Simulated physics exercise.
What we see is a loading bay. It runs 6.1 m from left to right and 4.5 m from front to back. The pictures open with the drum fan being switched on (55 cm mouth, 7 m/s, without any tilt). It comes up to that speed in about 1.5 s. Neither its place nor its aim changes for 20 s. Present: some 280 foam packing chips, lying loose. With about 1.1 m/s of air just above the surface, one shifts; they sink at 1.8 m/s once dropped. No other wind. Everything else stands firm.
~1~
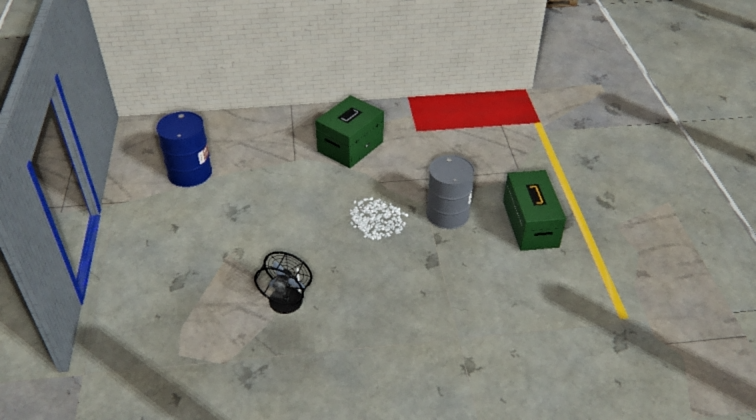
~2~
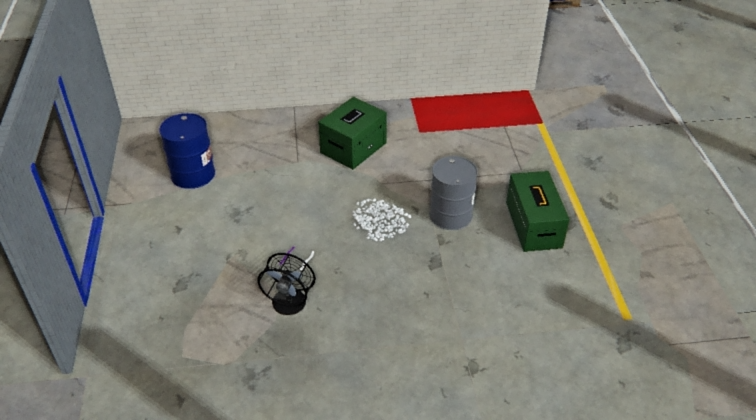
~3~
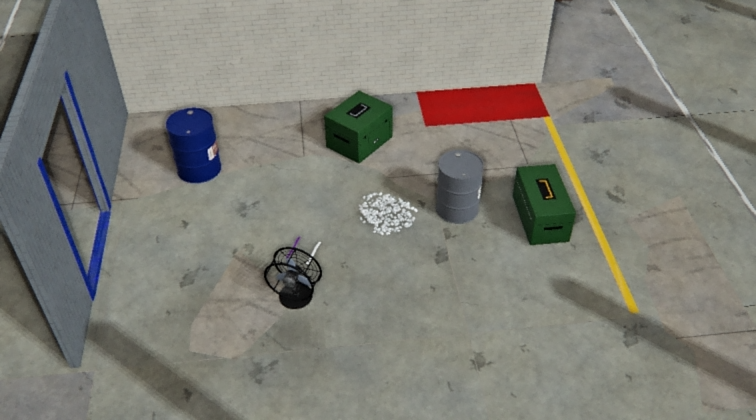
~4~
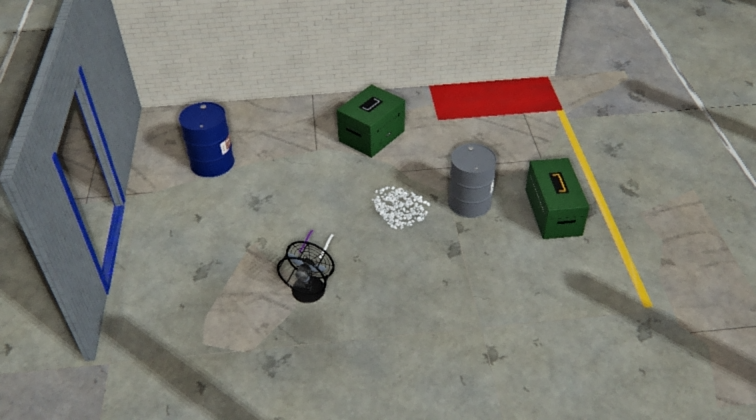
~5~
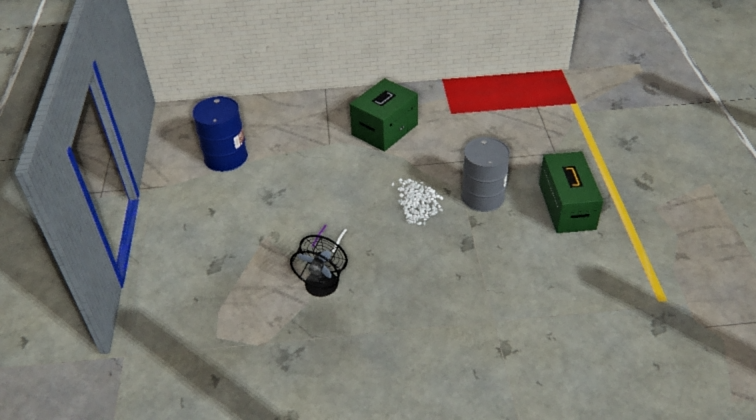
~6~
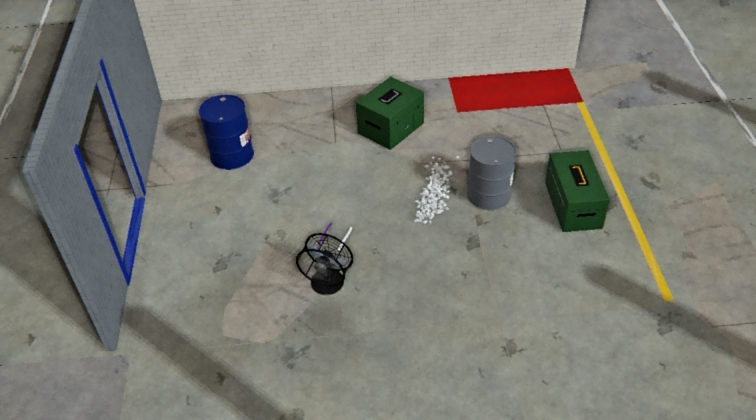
Loading bay with barrels and green cases, a black drum fan facing a white chip pile, the chips then shifting and spreading rightward.
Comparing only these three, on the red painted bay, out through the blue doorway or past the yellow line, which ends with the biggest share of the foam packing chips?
The biggest share goes to the yellow one.
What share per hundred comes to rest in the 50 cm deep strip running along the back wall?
It comes to close to 0 per cent.
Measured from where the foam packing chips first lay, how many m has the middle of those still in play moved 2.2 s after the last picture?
Roughly 0.6 m from where they started.
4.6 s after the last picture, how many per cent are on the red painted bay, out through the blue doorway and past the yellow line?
I'd say around 0 per cent at red, 0 per cent at blue, 20 per cent at yellow.
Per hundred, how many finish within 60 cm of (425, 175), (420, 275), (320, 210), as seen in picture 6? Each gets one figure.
Taking the spots one by one, around 40 %, 0 % and 0 %.
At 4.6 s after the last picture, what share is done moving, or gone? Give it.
My guess would be around 50 %.
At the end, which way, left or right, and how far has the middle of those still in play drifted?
Shift: Toward the right-hand side, approx. 0.4 m.
Then, 2.2 s after the last picture the count stands so, 0 % are out through the blue doorway, 12 % past the yellow line and 5 % on the red painted bay; the middle of those still in play is near (446, 182).
Then, 4.6 s after the last picture the count stands so, 0 % are out through the blue doorway, 21 % past the yellow line and 0 % on the red painted bay; the middle of those still in play is near (442, 185).
Then, 9.2 s after the last picture the count stands so, 0 % are out through the blue doorway, 25 % past the yellow line and 0 % on the red painted bay; the middle of those still in play is near (442, 188).
Then, 18.2 s after the last picture, at the end, 0 % are out through the blue doorway, 29 % past the yellow line and 0 % on the red painted bay; the middle of those still in play is near (441, 191).
